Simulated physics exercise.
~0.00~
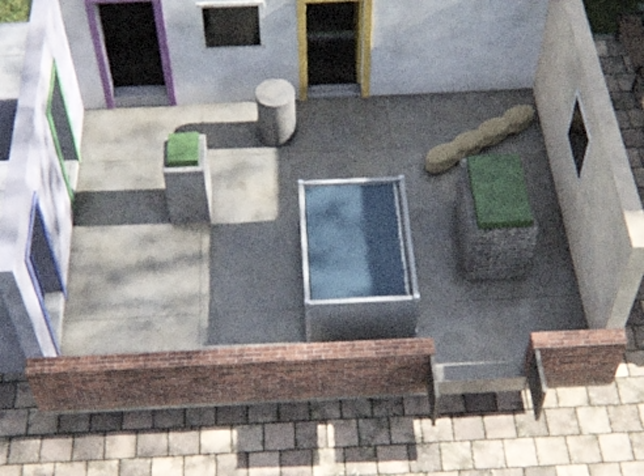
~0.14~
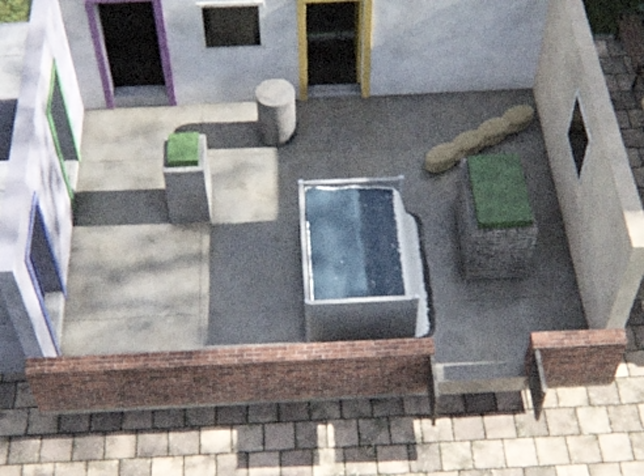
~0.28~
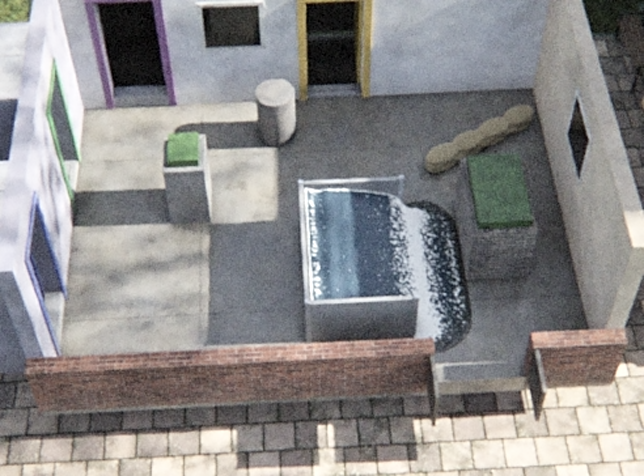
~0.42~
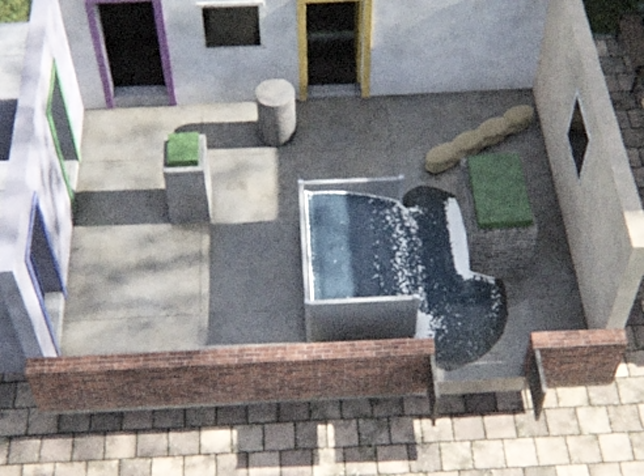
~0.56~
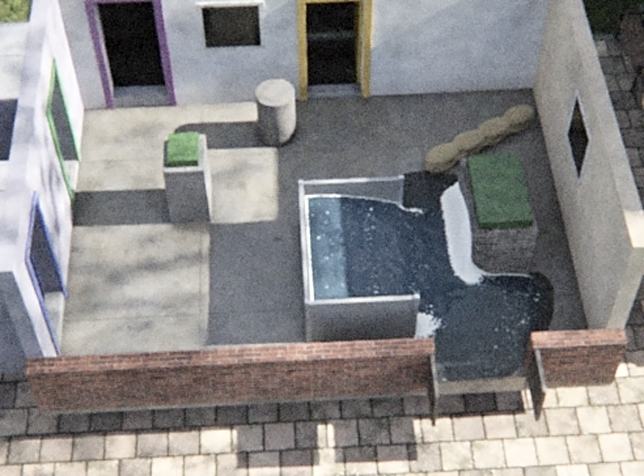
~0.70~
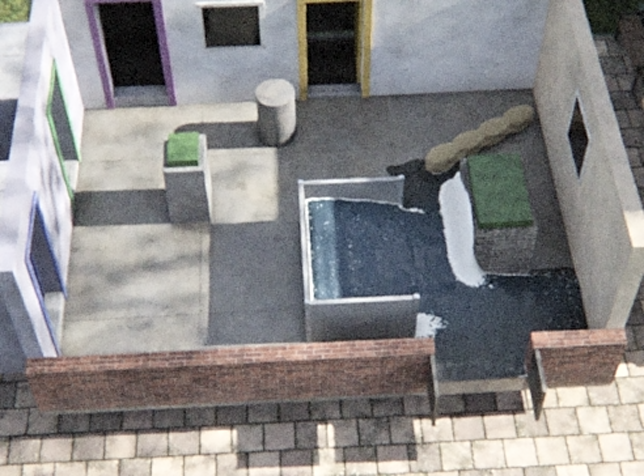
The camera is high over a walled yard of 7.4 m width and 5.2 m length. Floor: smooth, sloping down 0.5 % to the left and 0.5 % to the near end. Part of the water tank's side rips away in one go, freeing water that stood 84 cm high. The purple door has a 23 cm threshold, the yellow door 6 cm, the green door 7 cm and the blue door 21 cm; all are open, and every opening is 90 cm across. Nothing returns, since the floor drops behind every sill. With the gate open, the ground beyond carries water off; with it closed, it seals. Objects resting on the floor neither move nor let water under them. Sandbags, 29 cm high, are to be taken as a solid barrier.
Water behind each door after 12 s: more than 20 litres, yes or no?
Purple door: No; yellow door: Yes; green door: No; blue door: No.
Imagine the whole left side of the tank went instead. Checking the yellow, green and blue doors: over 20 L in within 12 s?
Then it goes yellow fine, green too high, blue too high.
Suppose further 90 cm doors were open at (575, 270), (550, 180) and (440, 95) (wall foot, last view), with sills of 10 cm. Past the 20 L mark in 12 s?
In sequence the answers are more than that, more than that and less than that.
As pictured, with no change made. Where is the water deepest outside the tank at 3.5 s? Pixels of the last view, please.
Near (504, 164).
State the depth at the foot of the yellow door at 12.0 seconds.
About 2.0 cm.
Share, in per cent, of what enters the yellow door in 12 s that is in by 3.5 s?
80 per cent, roughly.
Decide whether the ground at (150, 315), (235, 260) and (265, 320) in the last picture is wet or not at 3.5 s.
Status of the three spots: Free of it, free of it, free of it.
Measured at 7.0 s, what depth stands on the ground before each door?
In centimetres - purple: 3, yellow: 4, green: 3, blue: 0.
After 1.4 s water covers 25 % of the floor and is deepest (62 cm) near (582, 359); purple door not reached, yellow door not reached, green door not reached, blue door not reached.
After 2.2 s water covers 35 % of the floor and is deepest (30 cm) near (569, 359); purple door not reached, yellow door 14 cm at the sill, 12 L in, green door not reached, blue door not reached.
After 3.5 s water covers 50 % of the floor and is deepest (28 cm) near (504, 164); purple door 2 cm at the sill, 0 L in, yellow door 10 cm at the sill, 48 L in, green door not reached, blue door not reached.
After 7.0 s water covers 70 % of the floor and is deepest (14 cm) near (569, 359); purple door 3 cm at the sill, 0 L in, yellow door 4 cm at the sill, 61 L in, green door 3 cm at the sill, 0 L in, blue door not reached.
After 12.0 s water covers 90 % of the floor and is deepest (7 cm) near (57, 387); purple door 4 cm at the sill, 0 L in, yellow door 2 cm at the sill, 61 L in, green door 4 cm at the sill, 4 L in, blue door 7 cm at the sill, 0 L in.
